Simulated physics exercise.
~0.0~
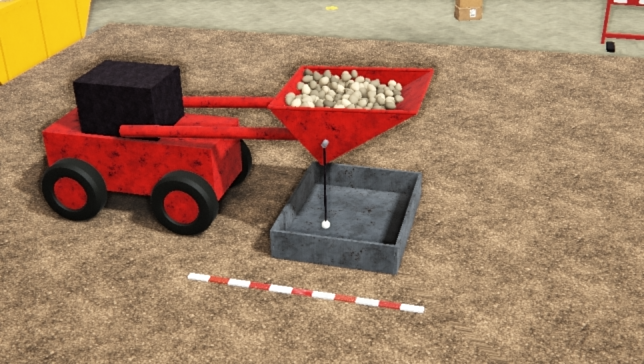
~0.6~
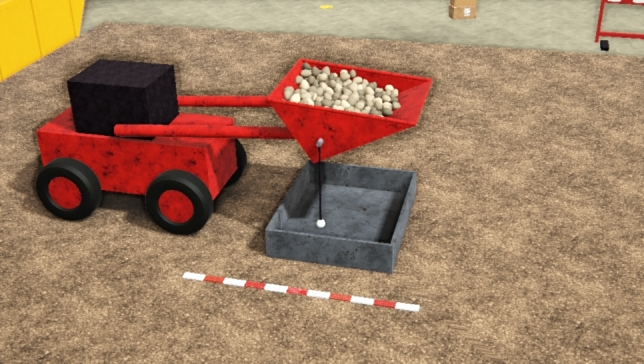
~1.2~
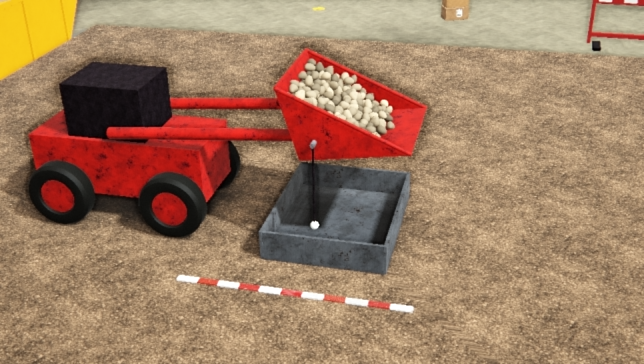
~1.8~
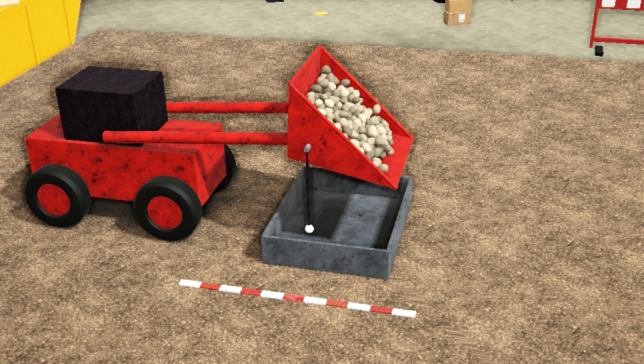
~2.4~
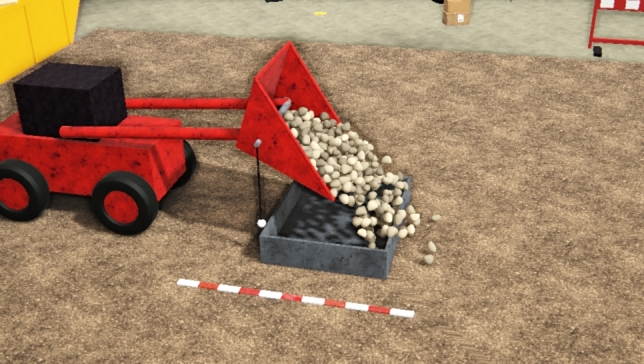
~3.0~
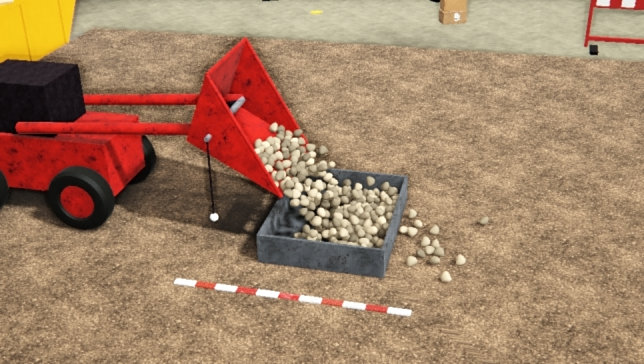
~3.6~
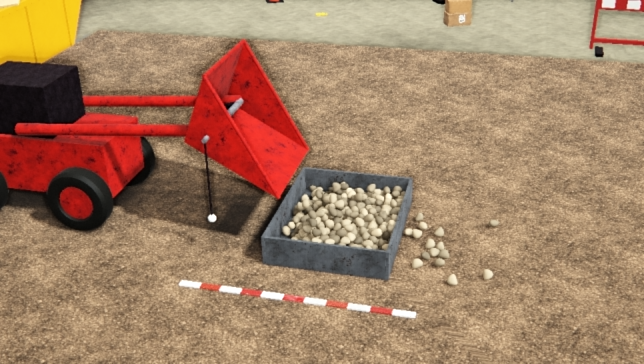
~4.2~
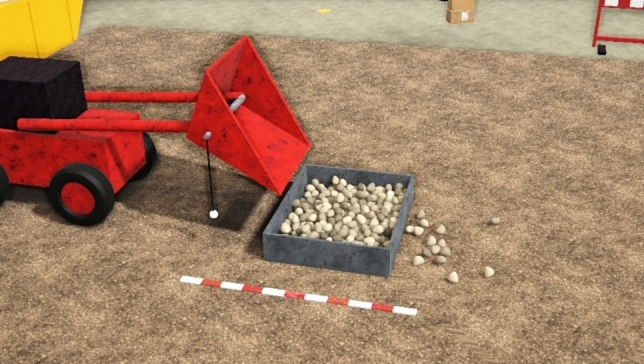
A red loader tips pale stones into a gray bin while backing left, spilling a few.
